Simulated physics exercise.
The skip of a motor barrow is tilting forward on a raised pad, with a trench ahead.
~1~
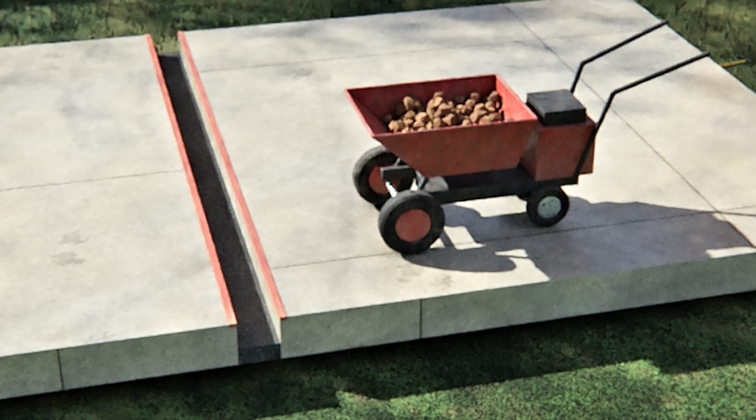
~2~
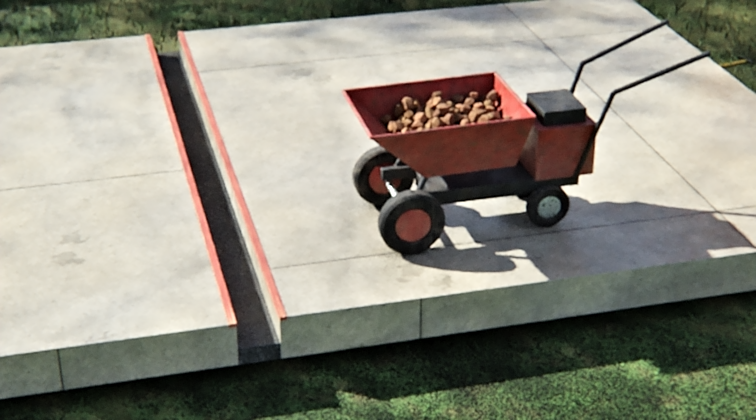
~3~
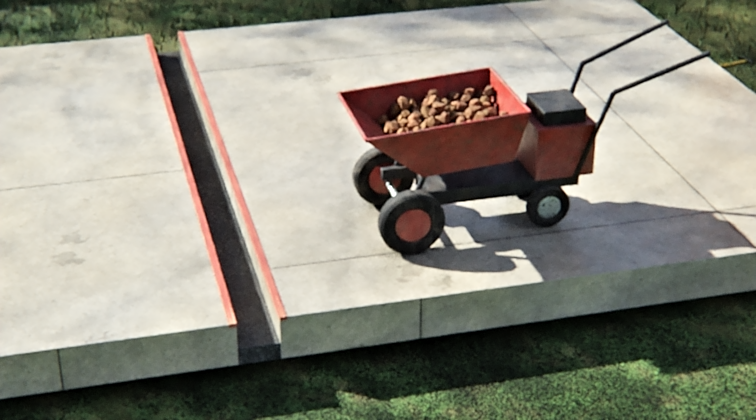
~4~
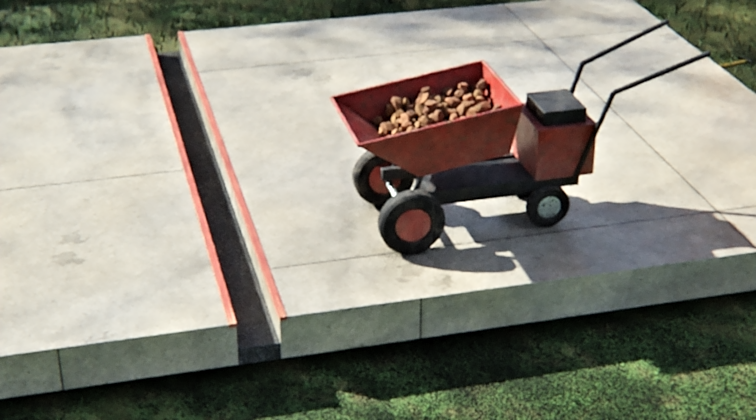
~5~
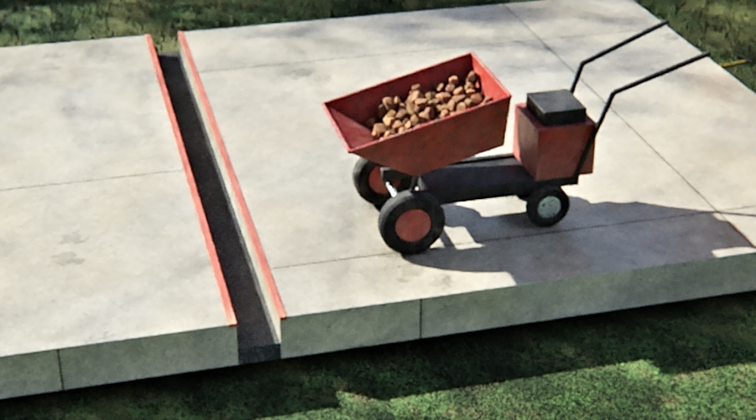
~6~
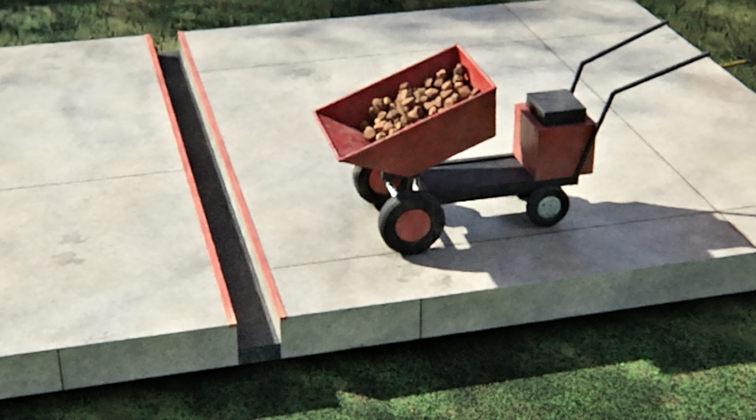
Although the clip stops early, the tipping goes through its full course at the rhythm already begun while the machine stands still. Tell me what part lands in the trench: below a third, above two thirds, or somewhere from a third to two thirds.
Share: A third through two thirds.
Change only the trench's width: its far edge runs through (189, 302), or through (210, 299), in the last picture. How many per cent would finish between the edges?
Lab note: Case 1 near 60 percent, case 2 near 60 percent.
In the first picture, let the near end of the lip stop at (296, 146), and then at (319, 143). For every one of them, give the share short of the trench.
That works out to 0 per cent for the first position and 0 per cent for the second.
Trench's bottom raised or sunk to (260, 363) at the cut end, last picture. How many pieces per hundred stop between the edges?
50 %.
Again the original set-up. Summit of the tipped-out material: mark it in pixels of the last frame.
At about (281, 238).
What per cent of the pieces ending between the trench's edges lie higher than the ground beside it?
Roughly 15 %.
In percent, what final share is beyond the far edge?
Share: Near 5 %.
Soon, skip tipped steeply; all in the skip.
A while on, skip tipped steeply; about two thirds in the skip; about a quarter short of the trench; a small part in or heaped over the trench; a stray few falling.
Towards the end, skip tipped right over; a small part in the skip; about a third short of the trench; about half in or heaped over the trench; a stray few beyond it.
Finally, skip tipped right over; a small part in the skip; about a third short of the trench; about half in or heaped over the trench; a stray few beyond it.
